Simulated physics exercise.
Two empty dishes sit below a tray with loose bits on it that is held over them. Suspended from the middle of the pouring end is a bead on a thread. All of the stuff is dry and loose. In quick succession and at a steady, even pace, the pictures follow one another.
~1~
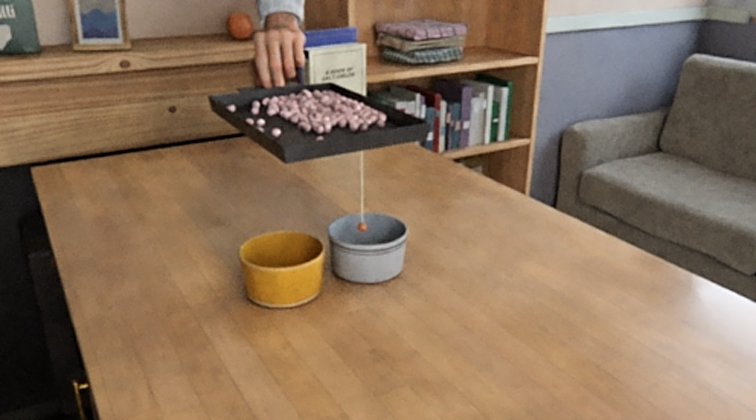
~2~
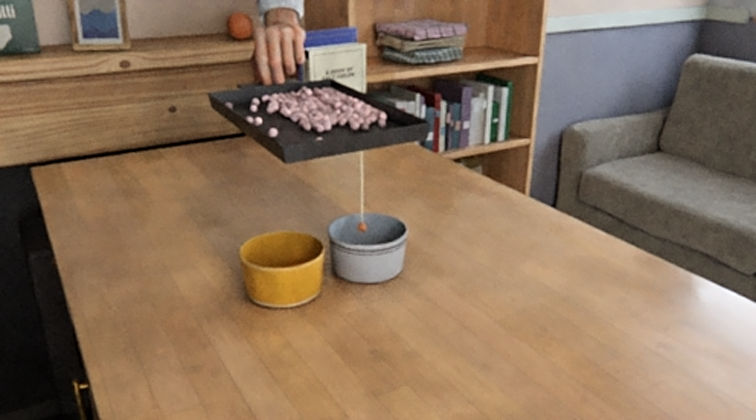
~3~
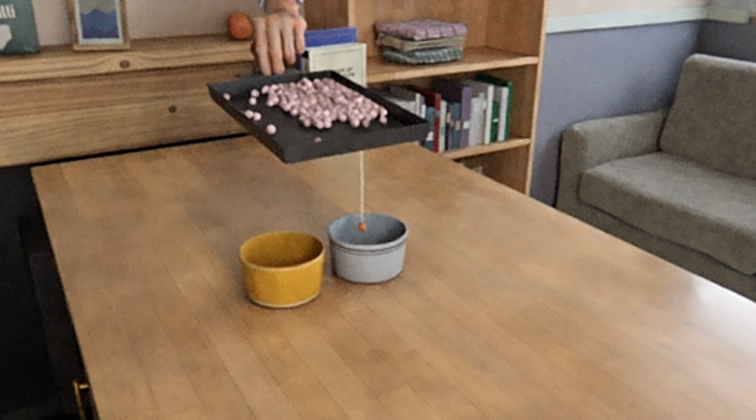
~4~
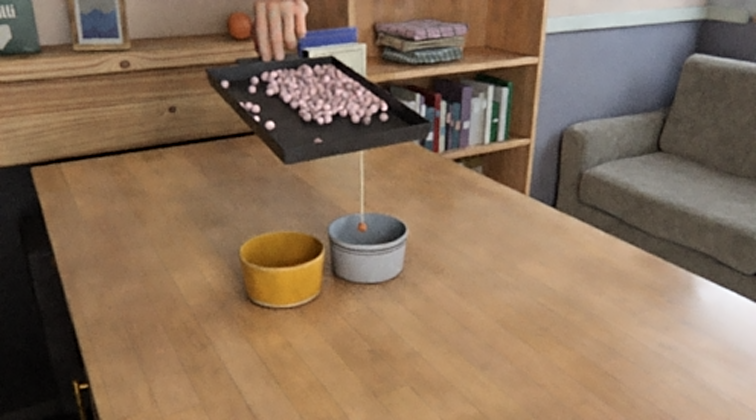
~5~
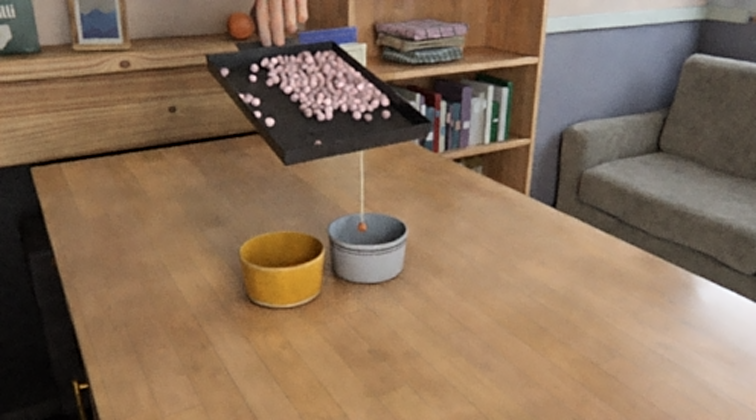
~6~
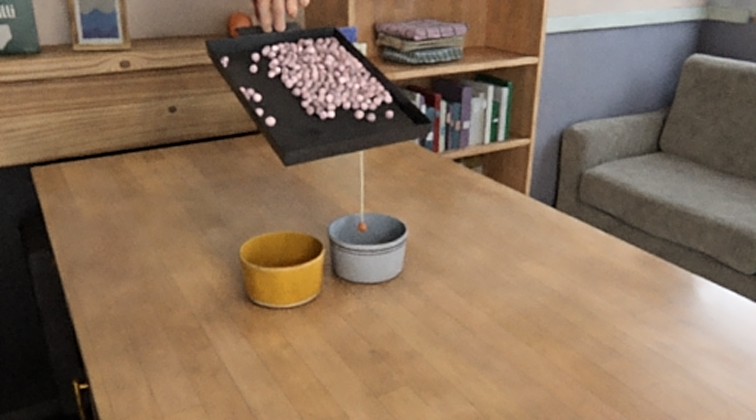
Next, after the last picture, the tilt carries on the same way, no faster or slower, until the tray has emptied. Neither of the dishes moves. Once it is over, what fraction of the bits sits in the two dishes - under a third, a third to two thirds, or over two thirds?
The result will be a low catch, beneath a third of the load.
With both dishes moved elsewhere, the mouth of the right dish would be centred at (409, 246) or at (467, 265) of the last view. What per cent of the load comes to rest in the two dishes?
The first try yields 70% and the second yields 20%.
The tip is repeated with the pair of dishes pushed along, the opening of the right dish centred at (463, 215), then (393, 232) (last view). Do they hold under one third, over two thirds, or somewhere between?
In order of the places: Under a third, then below one third.
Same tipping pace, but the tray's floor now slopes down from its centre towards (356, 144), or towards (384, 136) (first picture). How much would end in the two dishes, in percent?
About 0 % and about 0 %.
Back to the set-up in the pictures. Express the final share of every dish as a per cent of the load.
Left dish about 0 per cent, right dish about 0 per cent.
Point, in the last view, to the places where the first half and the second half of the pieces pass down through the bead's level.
At (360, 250) for the first part, then at (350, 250) for the others.
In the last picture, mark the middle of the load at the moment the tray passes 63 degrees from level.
The load's middle is around (353, 135).
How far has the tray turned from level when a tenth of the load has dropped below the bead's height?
Somewhere near 65°.
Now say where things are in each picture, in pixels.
Corners of the pouring end (284, 145) and (427, 123), level; middle of the load (322, 109), sugar pearls; left dish (300, 283); right dish (388, 260); bead on its thread (362, 227), in the first frame.
Corners of the pouring end (285, 145) and (428, 122), level; middle of the load (322, 107), in the second frame.
Corners of the pouring end (285, 146) and (428, 122), tipped barely, lowest at the left corner; middle of the load (321, 100), in the third frame.
Corners of the pouring end (285, 148) and (429, 122), tipped a little, lowest at the left corner; middle of the load (322, 91), about a tenth on the move, in the fourth frame.
Corners of the pouring end (286, 149) and (430, 122), tipped a little, lowest at the left corner; middle of the load (322, 81), about a tenth on the move, in the fifth frame.
Corners of the pouring end (286, 151) and (430, 122), tipped clearly, lowest at the left corner; middle of the load (323, 73), the larger part on the move; left dish (300, 283); right dish (388, 260), in the sixth frame.
Just after the last frame, tray tipped steeply; the larger part on the tray; about a tenth outside both; about a tenth in the air.
A moment on, tray tipped past a quarter turn; roughly a third on the tray; roughly a third outside both; roughly a third in the air.
Further on, tray tipped past a quarter turn; every one outside both.
When it is over, tray tipped past a quarter turn; not one in the left dish; not one in the right dish; every one outside both.
